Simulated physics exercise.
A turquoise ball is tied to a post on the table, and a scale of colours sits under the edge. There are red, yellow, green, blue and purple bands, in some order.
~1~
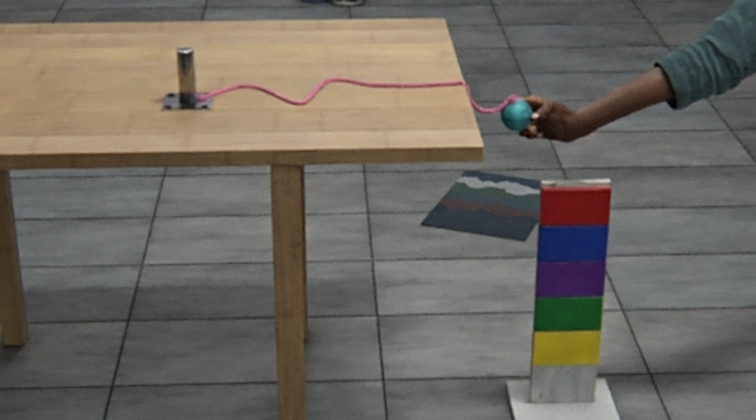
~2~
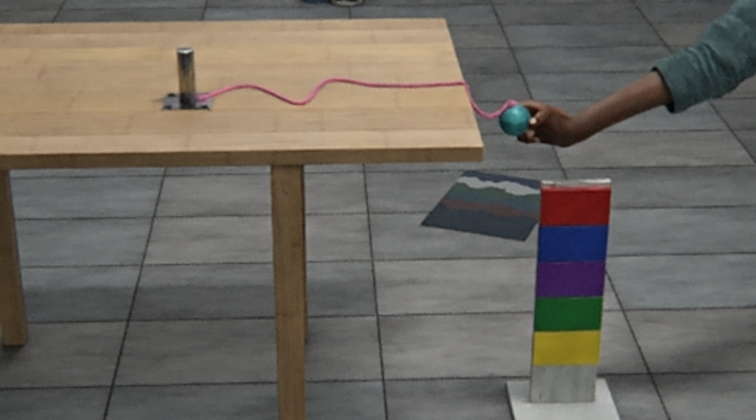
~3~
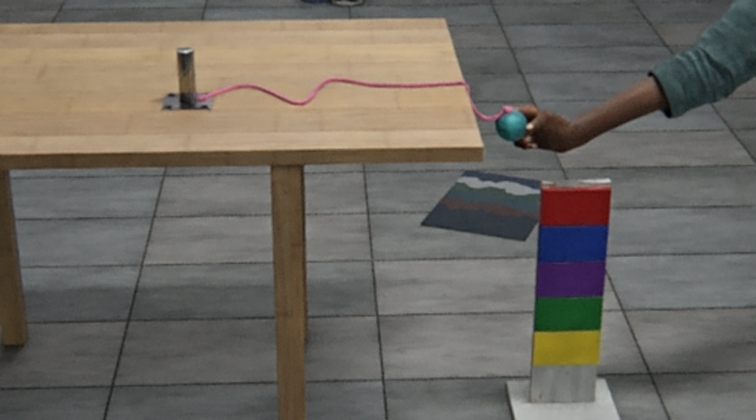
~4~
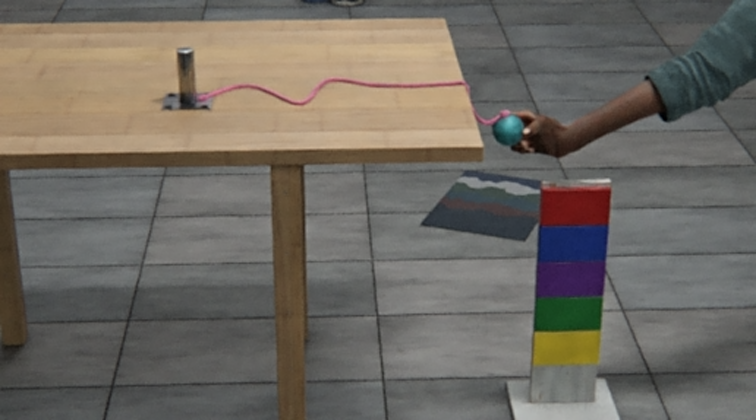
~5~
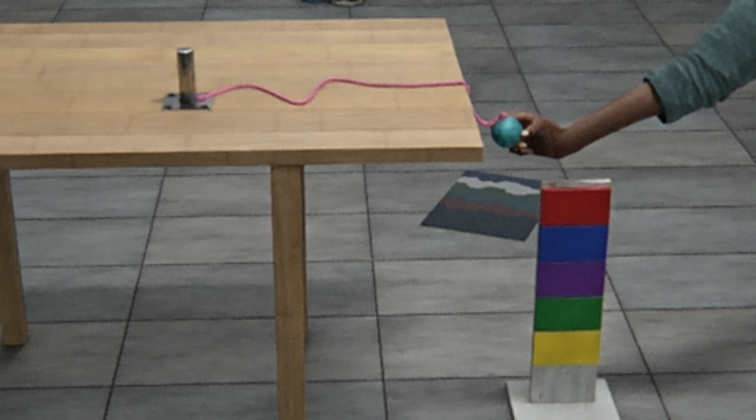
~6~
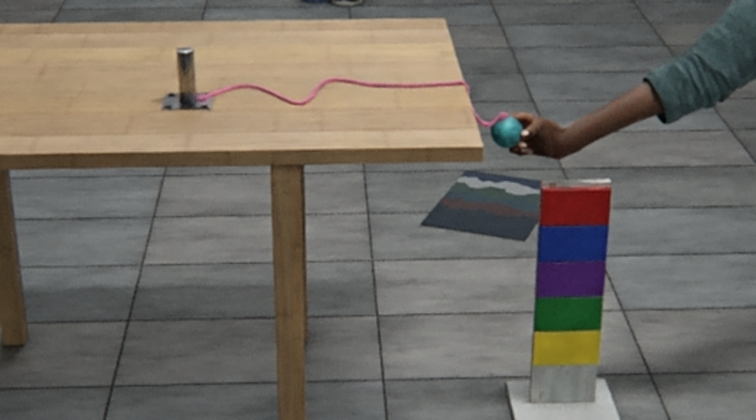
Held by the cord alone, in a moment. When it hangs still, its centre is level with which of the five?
With blue.
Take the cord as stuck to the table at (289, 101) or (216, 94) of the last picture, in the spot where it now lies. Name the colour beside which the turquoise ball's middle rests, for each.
For the first place it's red, and for the second blue.
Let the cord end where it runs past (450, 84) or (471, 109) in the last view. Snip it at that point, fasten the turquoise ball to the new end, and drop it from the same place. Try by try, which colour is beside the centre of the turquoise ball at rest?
First try: None, it hangs higher; second try: Red.
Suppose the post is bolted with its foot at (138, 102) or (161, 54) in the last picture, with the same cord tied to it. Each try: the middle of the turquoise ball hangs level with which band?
Result 1: Red. Result 2: Red.
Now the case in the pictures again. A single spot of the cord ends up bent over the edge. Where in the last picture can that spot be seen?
The spot located at (376, 85) in the last picture.
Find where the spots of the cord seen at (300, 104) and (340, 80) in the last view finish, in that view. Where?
(341, 92) for the first, (426, 87) for the second.
A little later, ball near (446, 235); level with blue.
Next, ball near (485, 246); level with blue.
When it is over, ball near (471, 251); level with blue. The cord holds its middle at blue.
